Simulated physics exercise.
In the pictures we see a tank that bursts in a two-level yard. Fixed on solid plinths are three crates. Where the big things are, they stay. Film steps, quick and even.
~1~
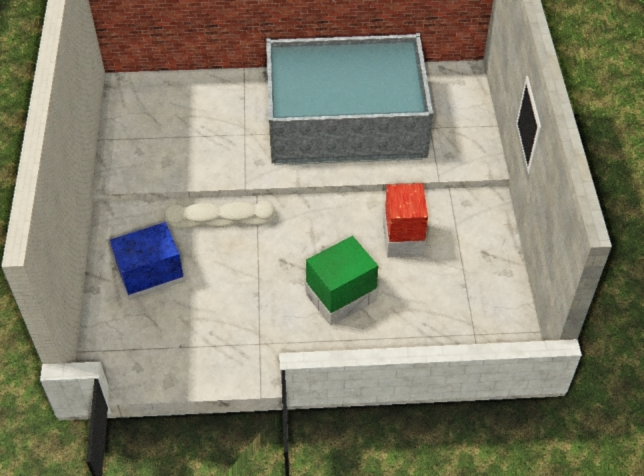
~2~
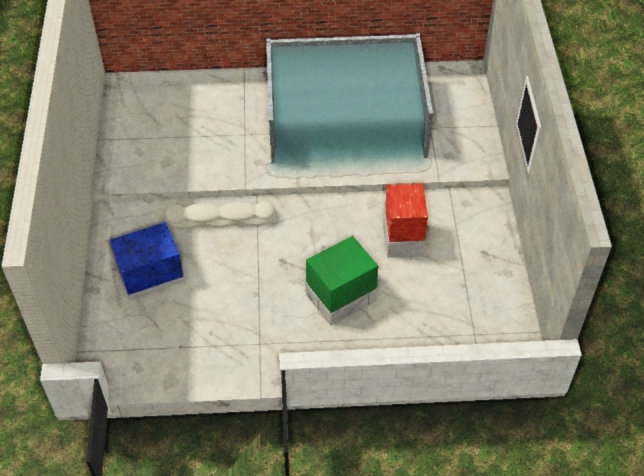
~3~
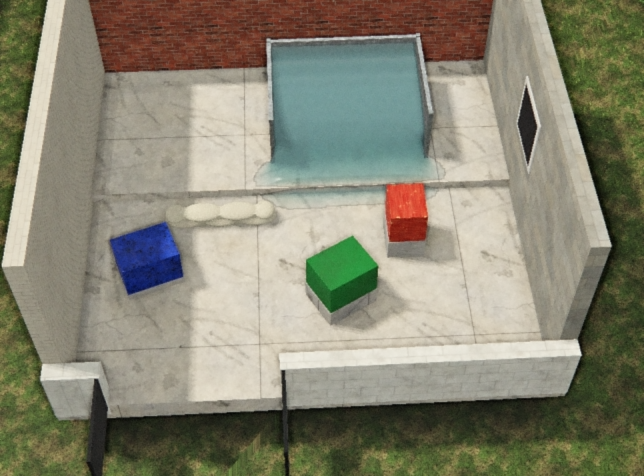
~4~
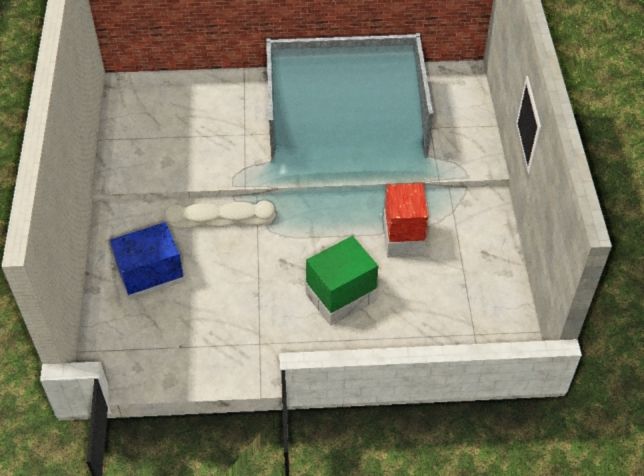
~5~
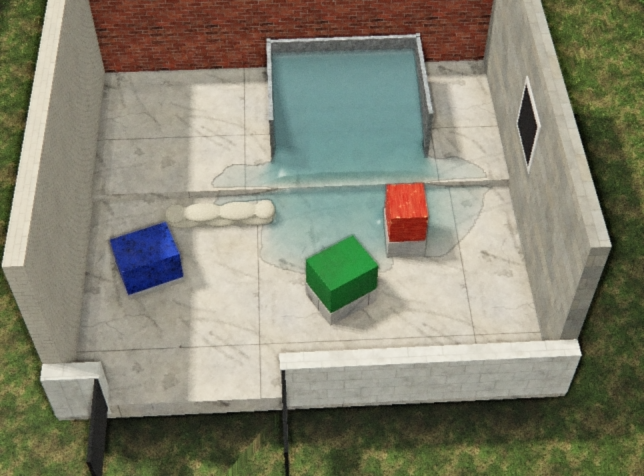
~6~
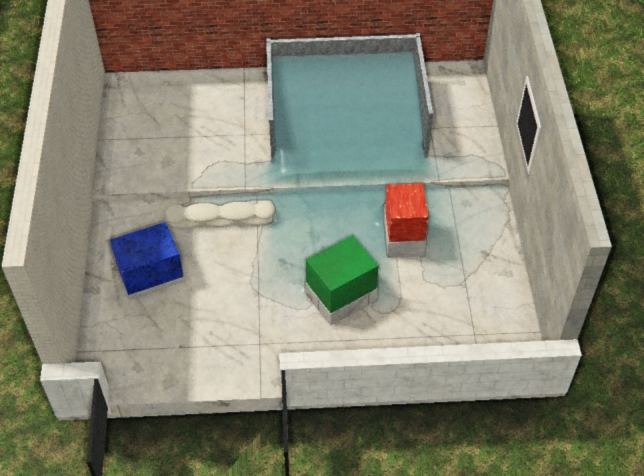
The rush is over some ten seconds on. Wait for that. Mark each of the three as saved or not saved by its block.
Red crate - not saved; blue crate - not saved; green crate - not saved.
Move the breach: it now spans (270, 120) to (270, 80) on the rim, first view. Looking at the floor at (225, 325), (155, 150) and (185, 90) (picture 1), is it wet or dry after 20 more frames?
Taking them in turn, I get left untouched, then sodden, then sodden.
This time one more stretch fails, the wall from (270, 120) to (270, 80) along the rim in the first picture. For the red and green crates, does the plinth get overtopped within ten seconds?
Red: Not reached; green: Not reached.
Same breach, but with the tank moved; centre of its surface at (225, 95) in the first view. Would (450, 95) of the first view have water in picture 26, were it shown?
Verdict: Not flooded.
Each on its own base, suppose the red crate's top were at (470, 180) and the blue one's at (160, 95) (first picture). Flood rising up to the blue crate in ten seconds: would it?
After ten seconds, the blue one is left untouched.
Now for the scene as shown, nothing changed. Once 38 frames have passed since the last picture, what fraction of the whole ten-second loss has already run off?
Roughly 65 percent of it.
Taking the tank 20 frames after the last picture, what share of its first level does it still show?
I make it 12 per cent.
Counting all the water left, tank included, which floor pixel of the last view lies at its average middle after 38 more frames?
About (313, 265).
A moment on, water covers 45 % of the floor; the red crate water round its plinth, the blue crate not reached, the green crate water round its plinth.
Next, water covers 60 % of the floor; the red crate water round its plinth, the blue crate water round its plinth, the green crate water round its plinth.
Then, water covers 65 % of the floor; the red crate water round its plinth, the blue crate water round its plinth, the green crate water round its plinth.
Later, water covers 70 % of the floor; the red crate water round its plinth, the blue crate water round its plinth, the green crate water round its plinth.
In the end, water covers 70 % of the floor; the red crate was topped, the blue crate was topped, the green crate was topped.
